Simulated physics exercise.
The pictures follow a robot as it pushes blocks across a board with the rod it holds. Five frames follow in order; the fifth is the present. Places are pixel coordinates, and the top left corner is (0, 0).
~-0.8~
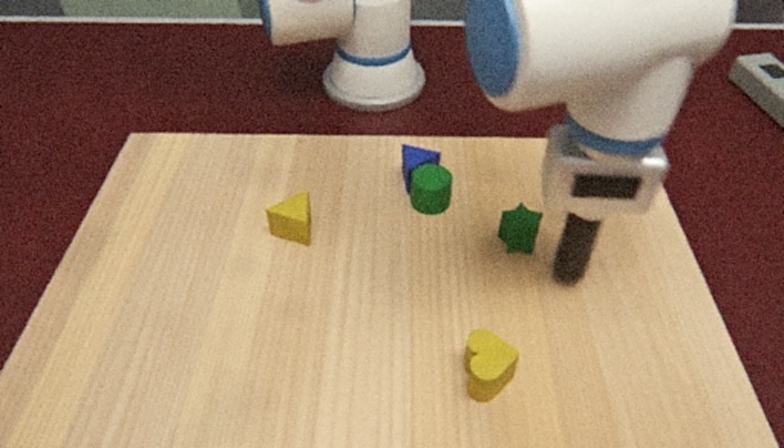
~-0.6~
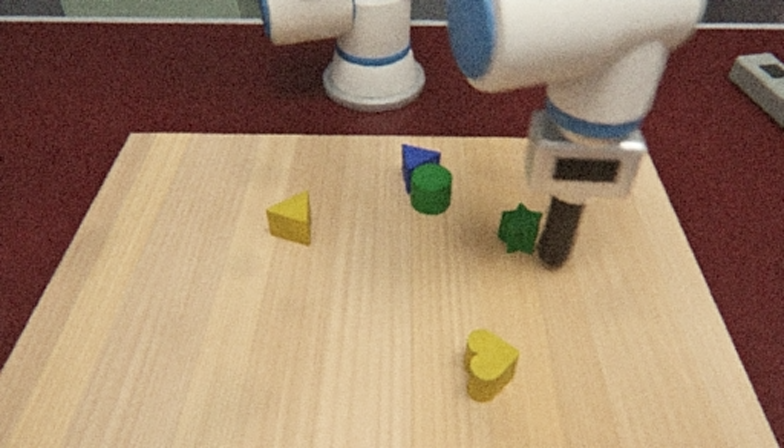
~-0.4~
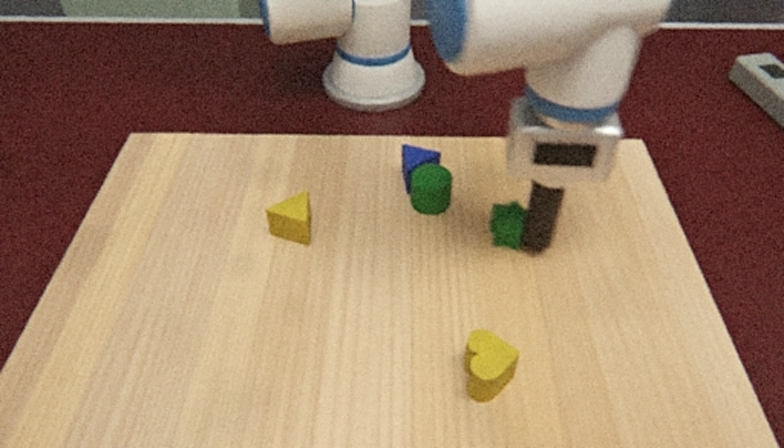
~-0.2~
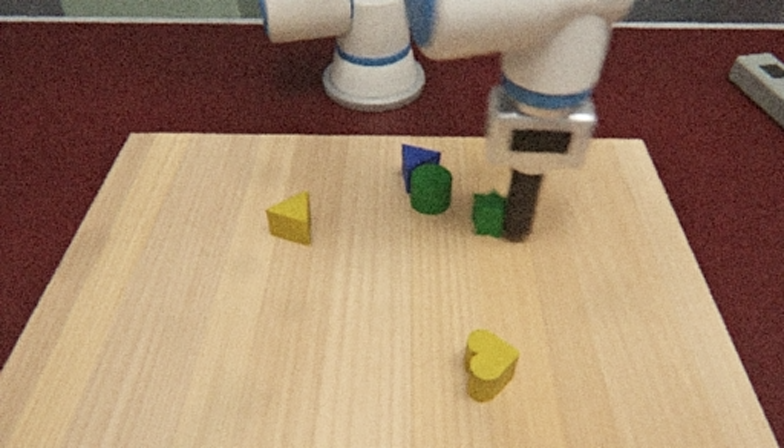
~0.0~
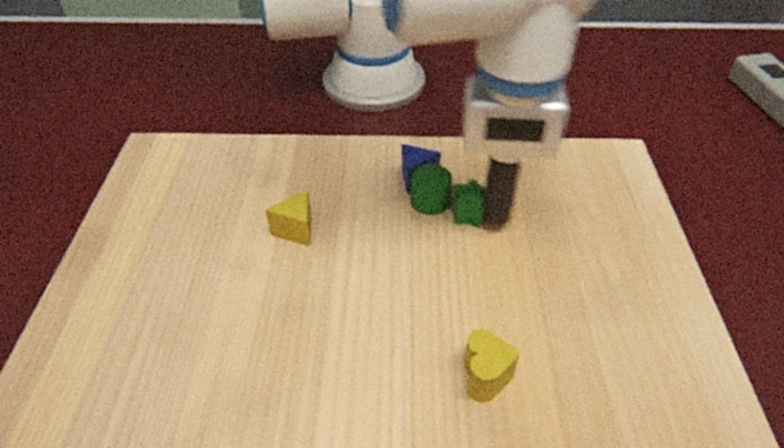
A white and blue robot arm holding a dark rod reaches over a pale wooden board on a dark red surface, seen from a fixed, raised view. A yellow triangular block sits left, a blue triangular piece and green cylinder near the top centre, a green star-shaped block to their right, and a yellow heart below. The rod moves left and slightly away, meets the star and pushes it a short way toward the cylinder, while the other blocks stay still.
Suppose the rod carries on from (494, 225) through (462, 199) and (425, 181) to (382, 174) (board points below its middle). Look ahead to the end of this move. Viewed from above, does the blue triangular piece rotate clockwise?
Yes
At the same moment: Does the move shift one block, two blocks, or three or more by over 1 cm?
In total, three or more blocks get moved by over 1 cm.
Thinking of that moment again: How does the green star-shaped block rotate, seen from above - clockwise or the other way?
Spin direction: Counter-clockwise.
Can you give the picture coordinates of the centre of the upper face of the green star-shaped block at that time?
Its top face will be centred at roughly (384, 166).
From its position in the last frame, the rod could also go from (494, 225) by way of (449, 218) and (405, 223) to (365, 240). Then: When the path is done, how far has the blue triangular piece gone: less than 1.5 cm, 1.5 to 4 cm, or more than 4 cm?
It slides somewhere between 1.5 and 4 cm.
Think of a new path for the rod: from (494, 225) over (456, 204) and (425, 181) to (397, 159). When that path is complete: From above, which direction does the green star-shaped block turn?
The block spins anticlockwise.
On the path given first. One third of the way, rod at (463, 191); blue triangular piece at (409, 151), turned 35° clockwise; green cylinder at (405, 172); green star-shaped block at (438, 179), turned 45° anticlockwise.
Two thirds of the way, rod at (425, 172); blue triangular piece at (391, 145), turned 35° clockwise; green cylinder at (376, 175); green star-shaped block at (410, 169), turned 80° anticlockwise.
At the end, rod at (382, 166); blue triangular piece at (355, 134), turned 60° clockwise; green cylinder at (358, 184); green star-shaped block at (384, 166), turned 125° anticlockwise.
